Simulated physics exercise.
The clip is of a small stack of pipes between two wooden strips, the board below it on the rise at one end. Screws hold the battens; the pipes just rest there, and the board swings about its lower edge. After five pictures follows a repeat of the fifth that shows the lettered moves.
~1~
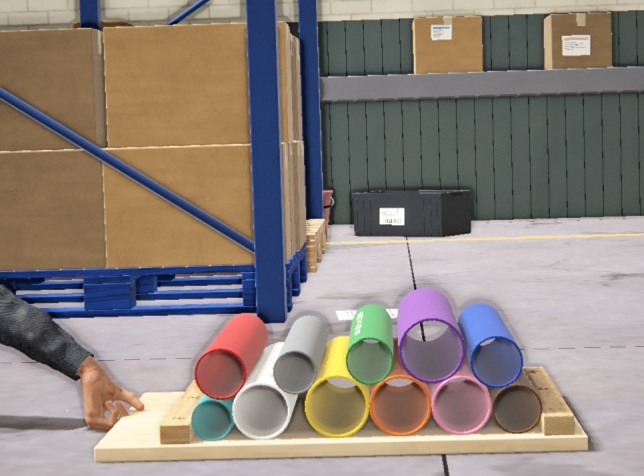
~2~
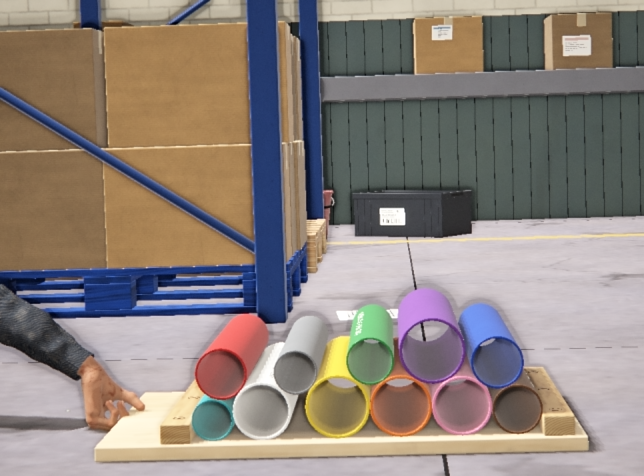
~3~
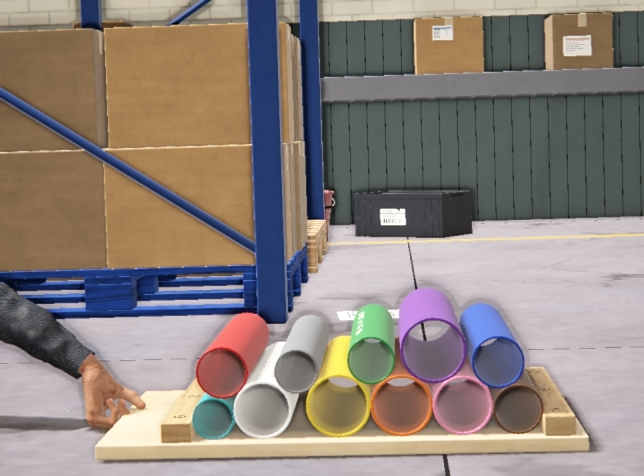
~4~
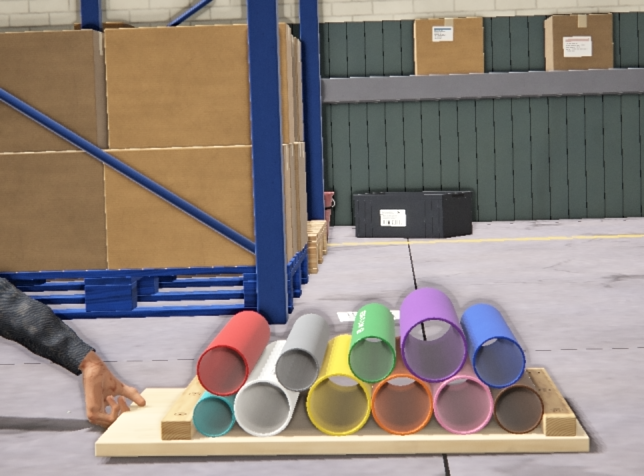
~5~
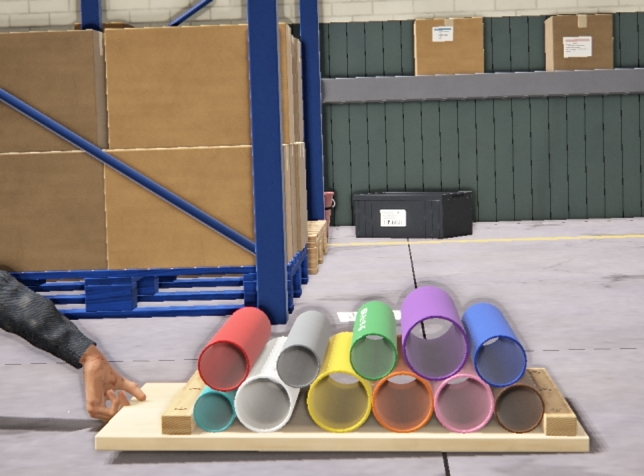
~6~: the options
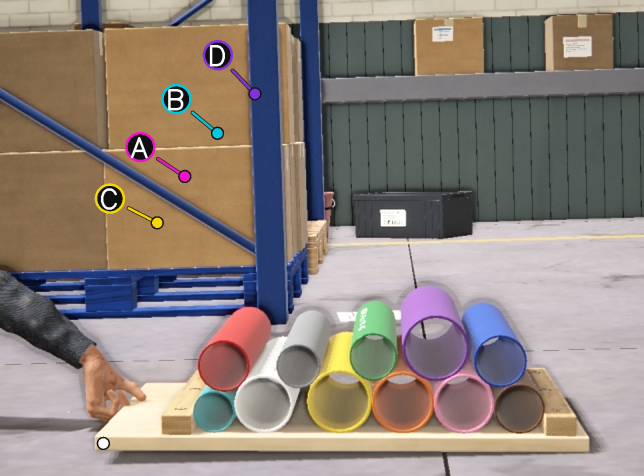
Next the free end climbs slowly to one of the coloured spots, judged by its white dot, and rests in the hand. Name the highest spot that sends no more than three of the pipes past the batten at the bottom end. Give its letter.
The last mark within the limit is A.
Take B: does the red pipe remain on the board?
The red pipe: Yes.
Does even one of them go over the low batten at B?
Yes, at B.
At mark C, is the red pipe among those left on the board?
The red pipe: Yes.
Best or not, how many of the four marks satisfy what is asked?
The number is two.
On the marked copy, A at (185, 176); B at (218, 133); C at (157, 223); D at (255, 94); the white dot at (103, 443).
Taking A. A third of the way, board at 19°.
Two thirds of the way, board at 35°.
When it is over, board at 35°, three over the low batten (green, blue, purple).
As for the rest, B four over the low batten (green, blue, purple, grey); C two over the low batten (blue, purple); D five over the low batten.
